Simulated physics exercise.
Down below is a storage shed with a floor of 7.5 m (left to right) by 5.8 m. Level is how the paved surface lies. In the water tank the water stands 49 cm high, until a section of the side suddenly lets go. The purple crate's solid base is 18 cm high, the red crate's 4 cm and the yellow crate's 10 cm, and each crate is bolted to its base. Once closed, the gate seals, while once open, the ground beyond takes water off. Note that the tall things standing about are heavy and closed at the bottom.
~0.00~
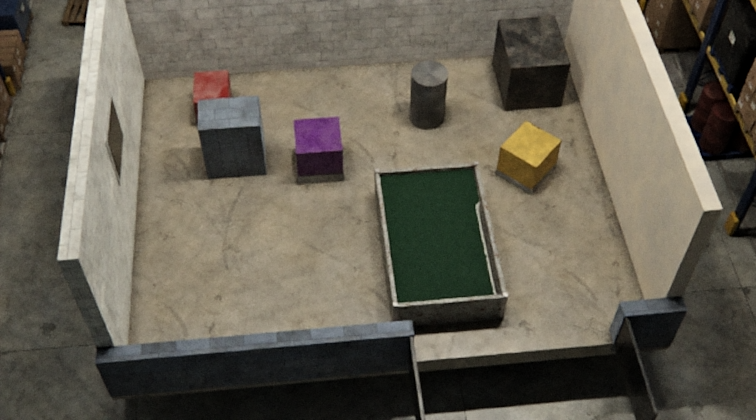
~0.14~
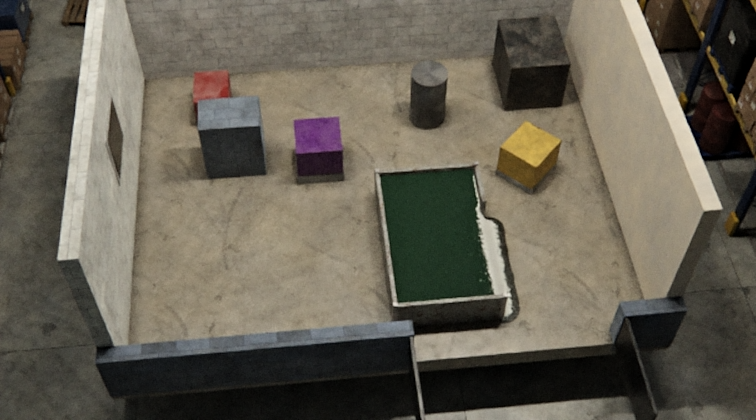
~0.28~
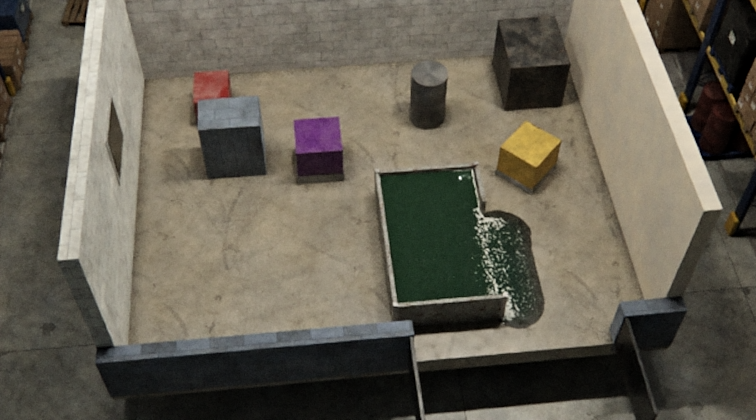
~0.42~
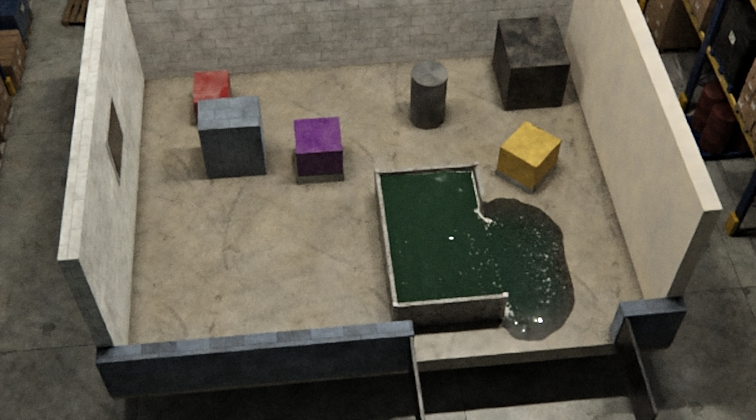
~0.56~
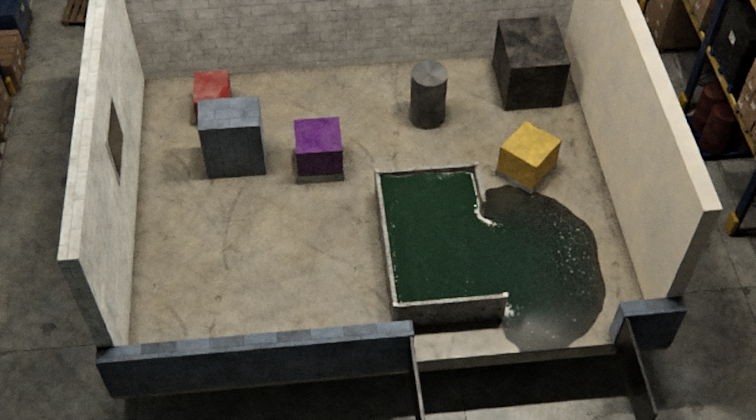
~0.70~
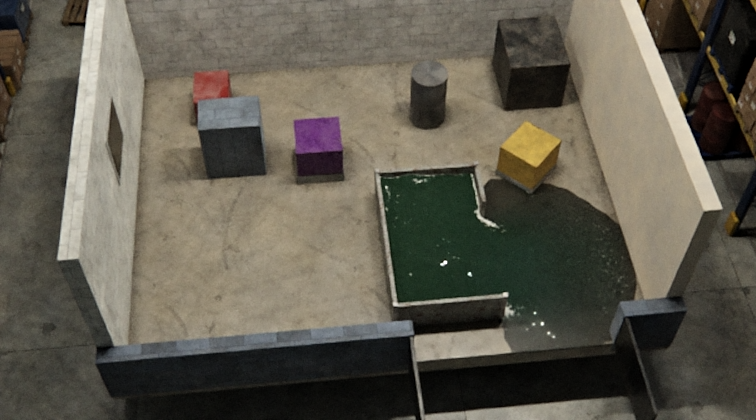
A large walled tank of dark green water opened along its right side, and the water poured out through the gap, spreading rightward across the floor in a widening dark pool past the yellow crate.
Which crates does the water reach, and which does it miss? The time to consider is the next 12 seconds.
Crate by crate: Purple crate - missed, red crate - reached, yellow crate - reached.
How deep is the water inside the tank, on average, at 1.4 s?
Roughly 28 cm on average.
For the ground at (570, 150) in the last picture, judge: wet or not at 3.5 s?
Awash.
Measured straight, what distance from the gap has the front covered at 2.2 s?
It's close to 4.0 metres.
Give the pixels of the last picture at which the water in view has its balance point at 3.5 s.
Its balance point lies near (523, 233).
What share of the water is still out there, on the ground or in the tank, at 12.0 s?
Some 62 in a hundred.
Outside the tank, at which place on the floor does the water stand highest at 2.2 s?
In the last picture, around (615, 275).
After 1.4 s water covers 15 % of the floor and is deepest (34 cm) near (643, 326); purple plinth not reached, red plinth not reached, yellow plinth reached.
After 2.2 s water covers 20 % of the floor and is deepest (32 cm) near (615, 275); purple plinth not reached, red plinth not reached, yellow plinth reached.
After 3.5 s water covers 25 % of the floor and is deepest (20 cm) near (553, 186); purple plinth not reached, red plinth not reached, yellow plinth reached.
After 7.0 s water covers 50 % of the floor and is deepest (14 cm) near (558, 61); purple plinth reached, red plinth not reached, yellow plinth reached.
After 12.0 s water covers 65 % of the floor and is deepest (6 cm) near (279, 87); highest at the purple plinth 7 cm, highest at the red plinth 6 cm, highest at the yellow plinth 19 cm.
